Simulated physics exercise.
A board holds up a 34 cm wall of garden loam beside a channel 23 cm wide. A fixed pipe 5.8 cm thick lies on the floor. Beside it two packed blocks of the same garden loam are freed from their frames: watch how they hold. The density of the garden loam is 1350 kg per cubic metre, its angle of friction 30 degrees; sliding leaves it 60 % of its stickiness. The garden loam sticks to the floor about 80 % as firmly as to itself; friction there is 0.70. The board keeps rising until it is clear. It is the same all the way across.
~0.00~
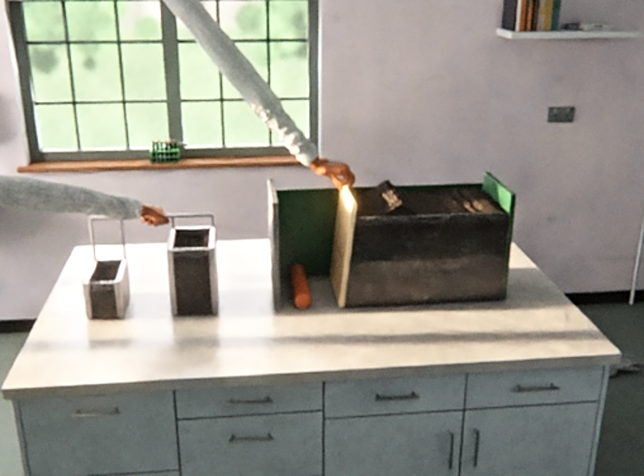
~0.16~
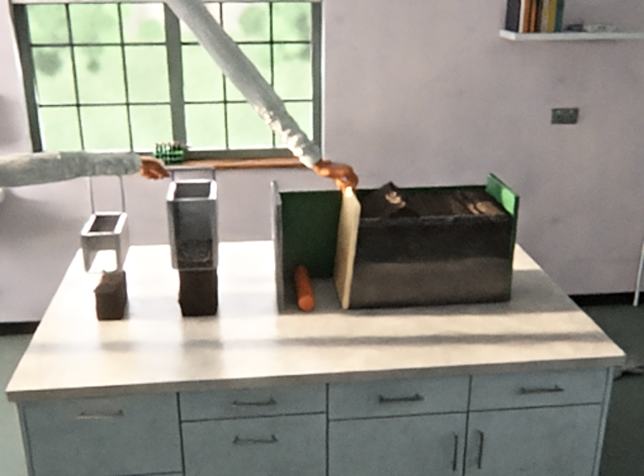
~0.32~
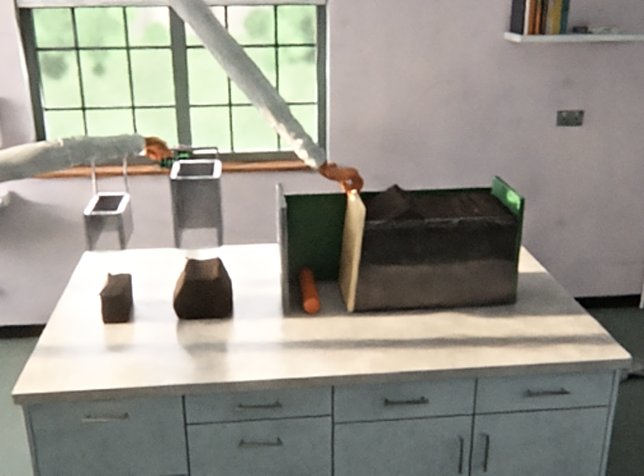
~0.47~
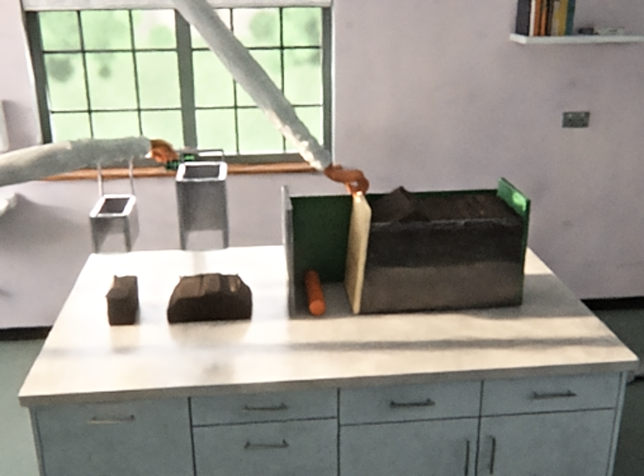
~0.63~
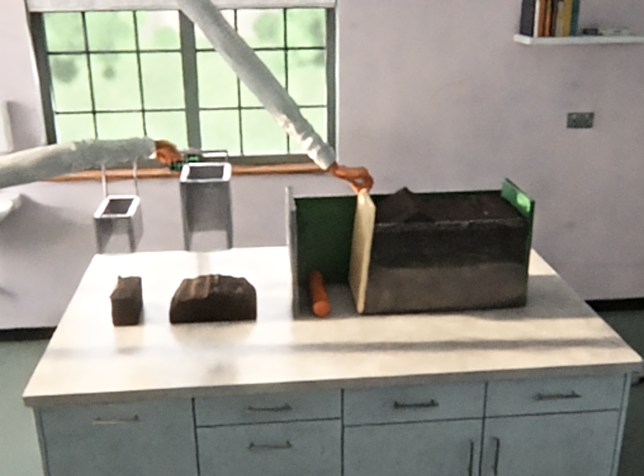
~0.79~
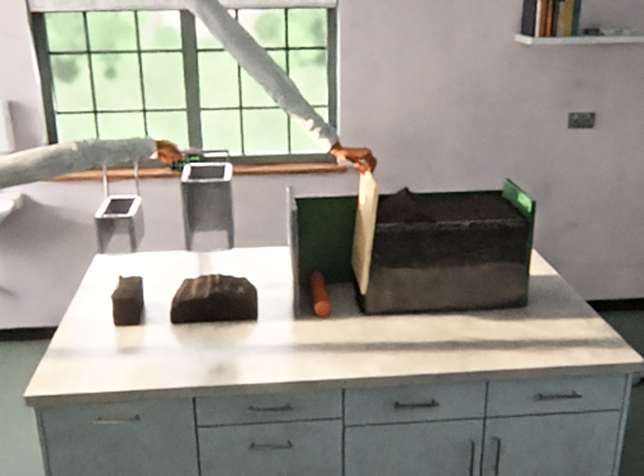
Dark soil fills a glass-fronted, green-ended box on a pale-topped island with grey-blue drawers, seen from slightly above in a room with a window. Left of the soil, a cream board stands beside an orange cylinder and two soil blocks. One hand raises two metal sleeves, the taller block slumps low, the view drifts slightly, and another hand then lifts the board a little.
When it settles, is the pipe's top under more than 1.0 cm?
The pipe ends up covered.
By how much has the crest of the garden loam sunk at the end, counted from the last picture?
About 3.5 cm.
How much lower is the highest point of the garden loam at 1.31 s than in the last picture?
About 3.5 cm.
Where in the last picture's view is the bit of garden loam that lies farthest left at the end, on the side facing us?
Around (317, 291).
After 1.03 s, the face still stands and nothing lies on the pipe.
After 1.31 s, the fallen stuff reaches 19 % of the way across and nothing lies on the pipe.
After 1.60 s, the fallen stuff reaches 62 % of the way across and 3.8 cm lies on the pipe.
After 1.88 s, the fallen stuff reaches 67 % of the way across and 6.9 cm lies on the pipe.
After 2.46 s, at the end, the fallen stuff reaches 73 % of the way across and 6.9 cm lies on the pipe.
